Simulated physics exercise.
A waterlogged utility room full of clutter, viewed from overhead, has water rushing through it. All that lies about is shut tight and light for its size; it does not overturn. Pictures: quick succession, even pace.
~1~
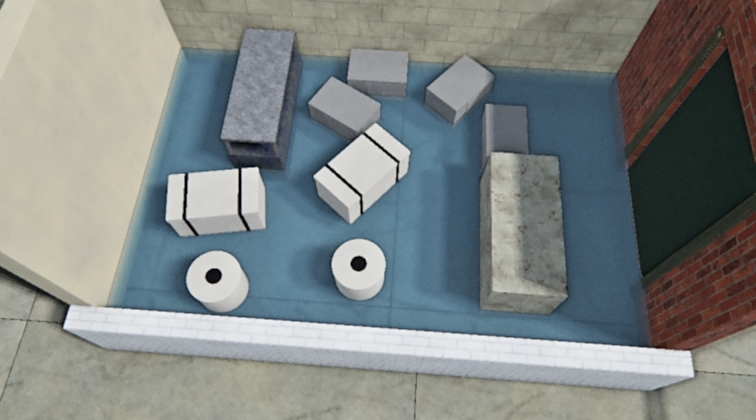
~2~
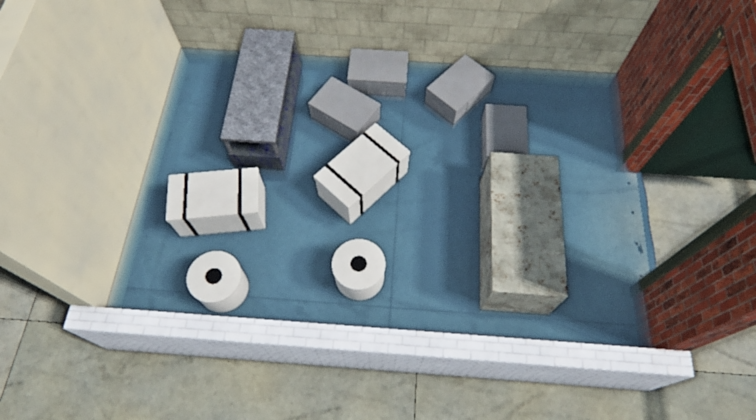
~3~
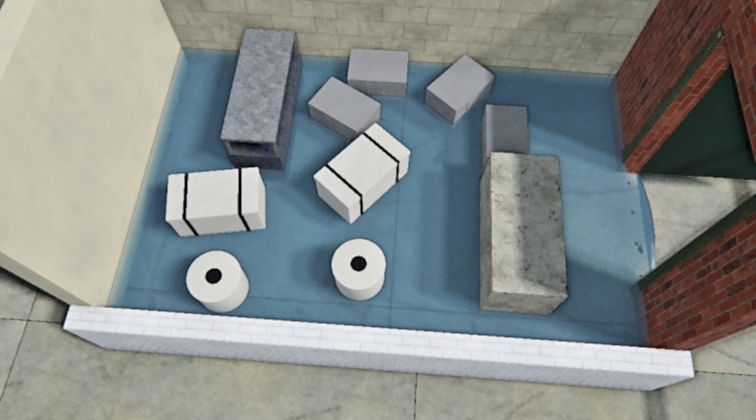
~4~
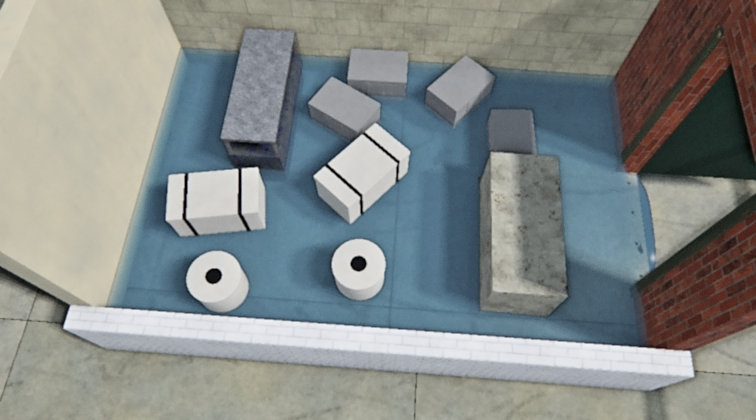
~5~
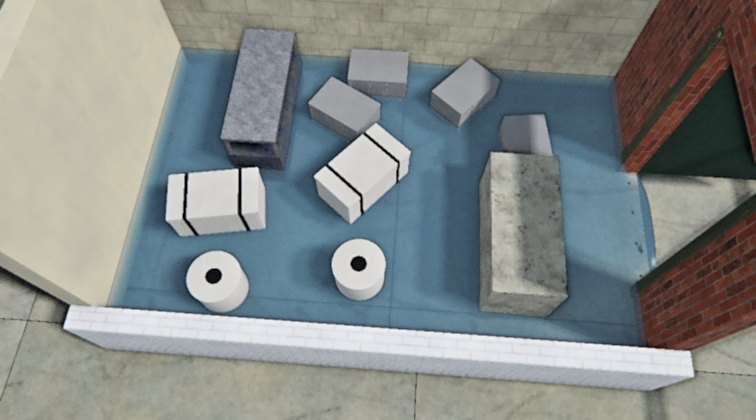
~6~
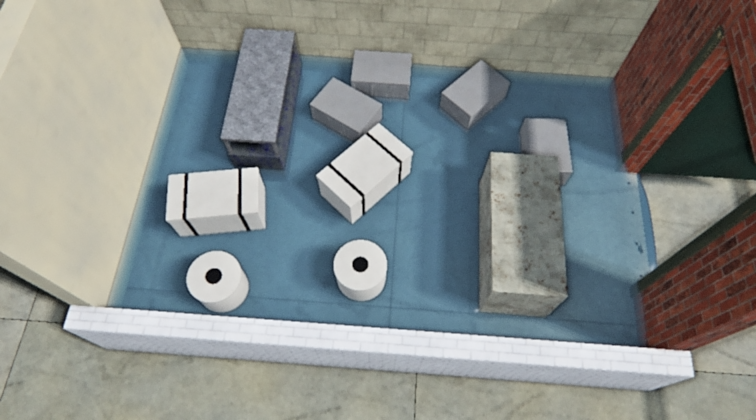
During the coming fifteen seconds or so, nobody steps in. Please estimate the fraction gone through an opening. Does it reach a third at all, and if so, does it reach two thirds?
Yes, but not two thirds.
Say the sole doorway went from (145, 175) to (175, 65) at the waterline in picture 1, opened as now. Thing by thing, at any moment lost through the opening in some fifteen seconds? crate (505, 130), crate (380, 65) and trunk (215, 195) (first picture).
Taken in that order, the answers are not lost, not lost, swept away.
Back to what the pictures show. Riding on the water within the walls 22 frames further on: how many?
By my count, 5.
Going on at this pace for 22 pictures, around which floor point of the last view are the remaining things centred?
The average lies close to (451, 205).
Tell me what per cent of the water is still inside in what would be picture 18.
It works out at roughly 70 percent.
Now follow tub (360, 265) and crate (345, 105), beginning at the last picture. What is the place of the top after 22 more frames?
(461, 308) and (492, 92), roughly.
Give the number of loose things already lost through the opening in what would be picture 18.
Tally: 1.
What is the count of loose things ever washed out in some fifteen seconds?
That gives 4.
A moment on, 0 of 8 are out; 8 afloat.
Next, 1 of 8 are out; 6 afloat.
Later, 3 of 8 are out; 5 afloat.
In the end, 4 of 8 are out; 4 afloat.
